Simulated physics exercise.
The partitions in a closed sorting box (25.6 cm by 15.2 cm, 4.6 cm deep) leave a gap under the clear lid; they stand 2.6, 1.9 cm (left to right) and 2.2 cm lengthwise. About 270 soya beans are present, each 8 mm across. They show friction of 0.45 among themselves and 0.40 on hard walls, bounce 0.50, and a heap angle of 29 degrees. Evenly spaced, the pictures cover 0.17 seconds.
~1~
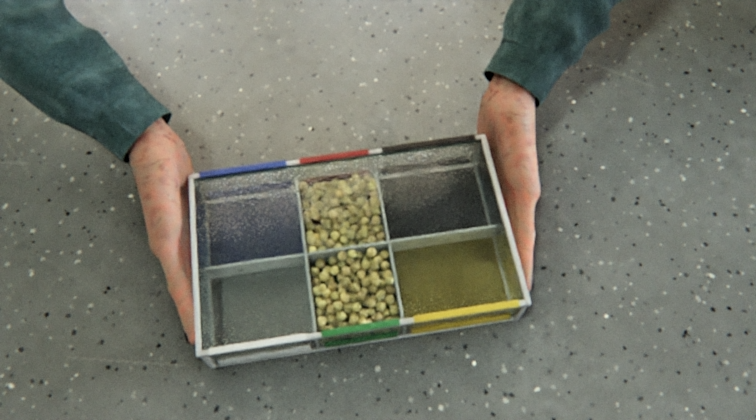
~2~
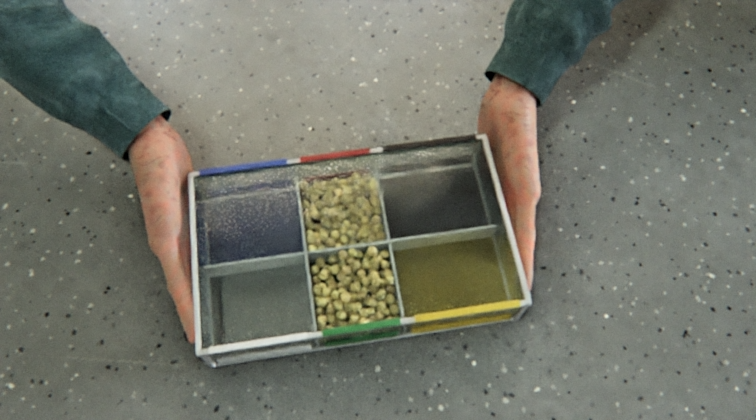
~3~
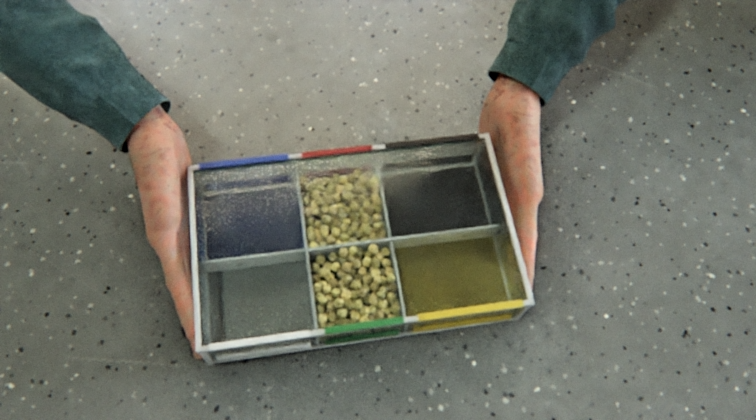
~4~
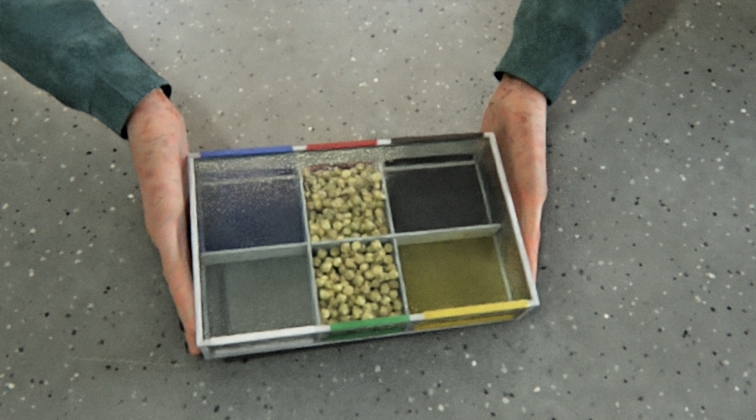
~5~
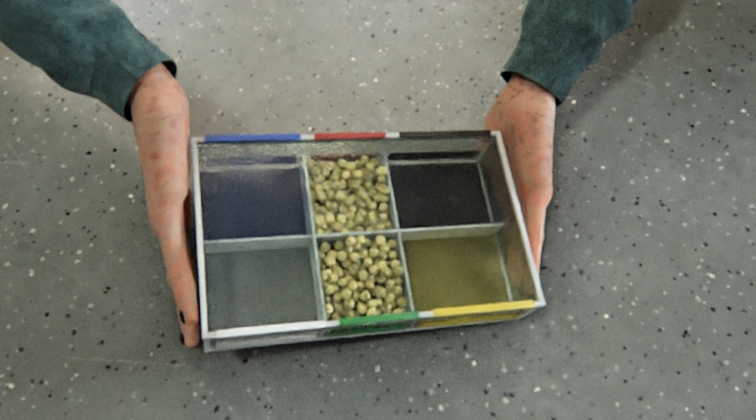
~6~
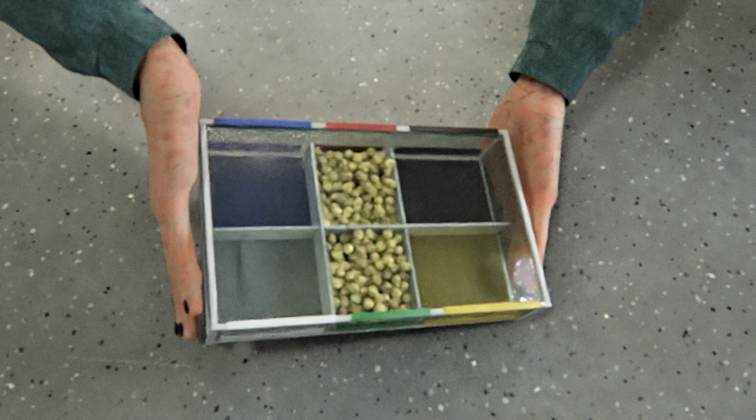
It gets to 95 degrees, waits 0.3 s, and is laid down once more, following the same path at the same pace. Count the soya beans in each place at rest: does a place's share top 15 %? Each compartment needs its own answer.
Red: Does not, blue: Does not, green: Does not, yellow: Tops it, white: Does not, black: Tops it.
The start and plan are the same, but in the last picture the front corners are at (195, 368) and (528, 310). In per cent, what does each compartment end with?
Result - red: 0 %; blue: 0 %; green: 45 %; yellow: 0 %; white: 55 %; black: 0 %.
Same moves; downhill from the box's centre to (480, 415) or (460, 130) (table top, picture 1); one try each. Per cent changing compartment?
Approximately 70 percent, then 90 percent.
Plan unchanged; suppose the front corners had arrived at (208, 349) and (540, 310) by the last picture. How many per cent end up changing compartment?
Near 85 %.
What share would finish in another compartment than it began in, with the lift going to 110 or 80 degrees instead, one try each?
About 100 and 80 per cent.
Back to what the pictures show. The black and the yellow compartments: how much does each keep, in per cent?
The black one gets 30 per cent and the yellow one 70 per cent.
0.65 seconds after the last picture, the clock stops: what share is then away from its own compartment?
About 90 percent.
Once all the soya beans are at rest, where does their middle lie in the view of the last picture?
Estimated resting centre: Around (474, 263).
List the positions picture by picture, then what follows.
In the first picture, box tilt 0 degrees, front corners at (202, 351) and (525, 301); red 50 %, green 50 %.
In the second picture, box tilt 1 degrees, front corners at (202, 350) and (525, 301).
In the third picture, box tilt 3 degrees, front corners at (202, 347) and (528, 301), lowest corner right front.
In the fourth picture, box tilt 7 degrees, front corners at (203, 341) and (532, 301), lowest corner right front.
In the fifth picture, box tilt 13 degrees, front corners at (208, 333) and (538, 302), lowest corner right front.
In the sixth picture, box tilt 19 degrees, front corners at (218, 325) and (544, 302), lowest corner right front; red 50 %, green 50 %.
Then, 0.65 s after the last picture, tilt 95 degrees; red 5 %, green 5 %, yellow 65 %, black 30 %.
Then, 1.09 s after the last picture, tilt 53 degrees; yellow 70 %, black 30 %.
Then, 1.60 s after the last picture, tilt 0 degrees; yellow 70 %, black 30 %.
In the end, red 0 %, blue 0 %, green 0 %, yellow 70 %, white 0 %, black 30 %.
